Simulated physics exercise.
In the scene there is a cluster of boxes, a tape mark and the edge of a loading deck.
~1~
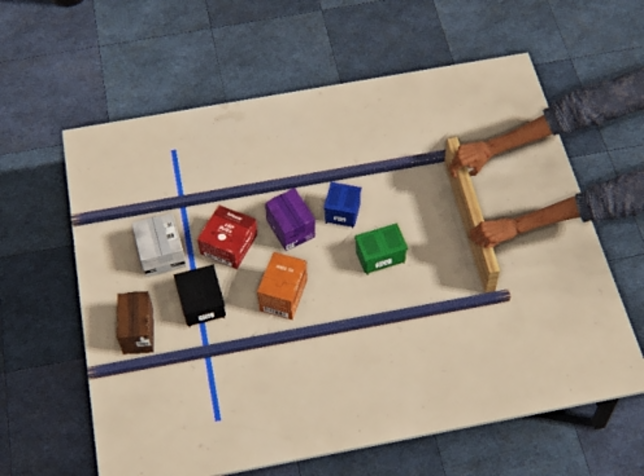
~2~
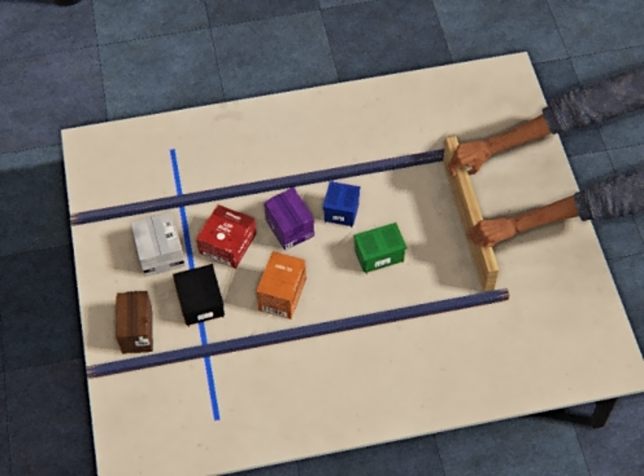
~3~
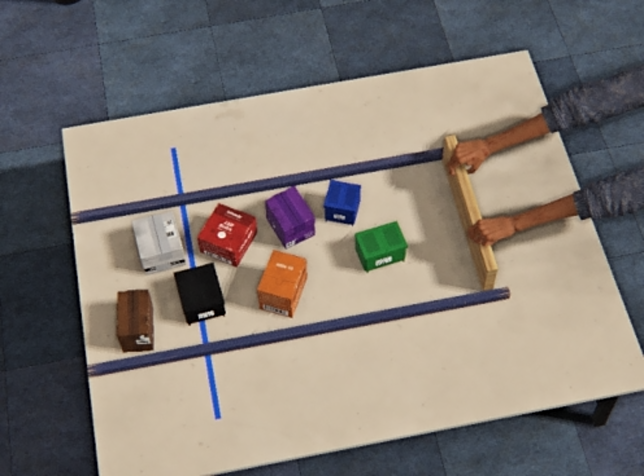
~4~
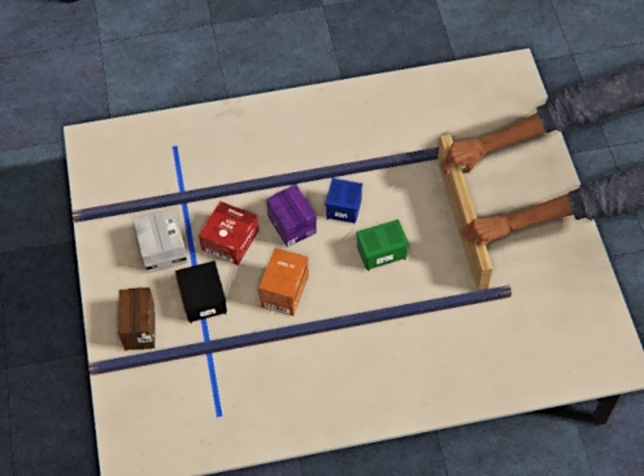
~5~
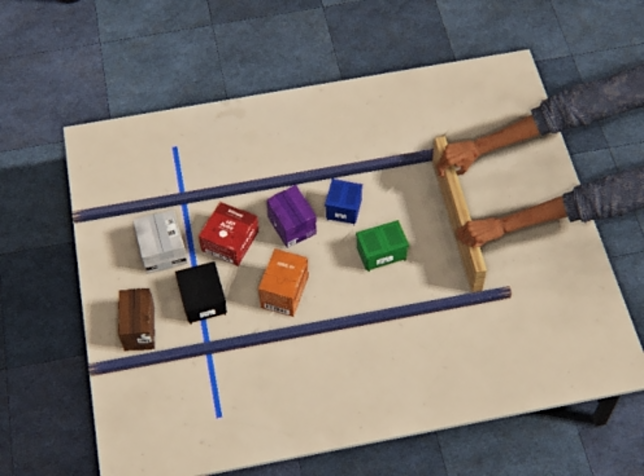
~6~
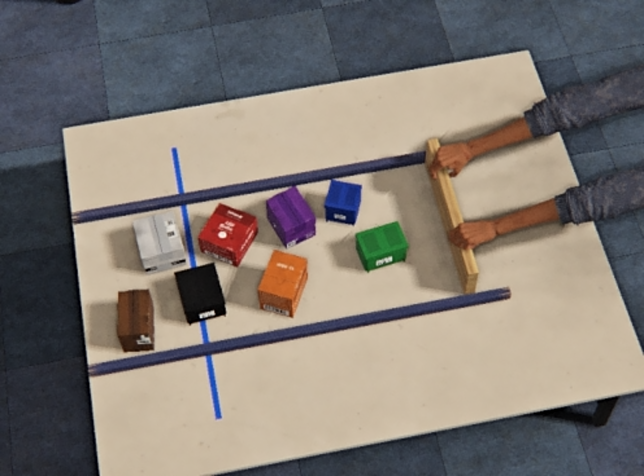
Two hands gripped a wooden plank at the right of a table and slid it slightly left between two rails, while the eight colored boxes scattered around a blue tape line stayed still.
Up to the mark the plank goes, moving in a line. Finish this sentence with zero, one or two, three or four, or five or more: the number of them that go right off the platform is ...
The number of them that go right off the platform is one or two.
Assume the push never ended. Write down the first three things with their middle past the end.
Earliest to latest, that's the white parcel, the brown parcel and the red box.
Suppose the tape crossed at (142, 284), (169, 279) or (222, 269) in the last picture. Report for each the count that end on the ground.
Per try: 4; 3; 0.
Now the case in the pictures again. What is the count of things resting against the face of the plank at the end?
Result: 3 in all.
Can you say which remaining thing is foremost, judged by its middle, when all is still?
Foremost is the red box.
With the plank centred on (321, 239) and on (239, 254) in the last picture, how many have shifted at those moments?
The count is 5 at the first point and 8 at the second.
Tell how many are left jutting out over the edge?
Count: 0.
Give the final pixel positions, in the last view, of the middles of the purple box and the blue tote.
First (139, 245), then (173, 238).
Early on, none off yet; brown parcel at rest near (136, 321); white parcel at rest near (160, 243); black tote at rest near (201, 294).
A while later, none off yet; brown parcel at rest near (136, 321); white parcel travelled a little near (140, 250); black tote travelled a little near (187, 300).
Finally, the number that fall off is one or two; lost, white parcel and brown parcel.
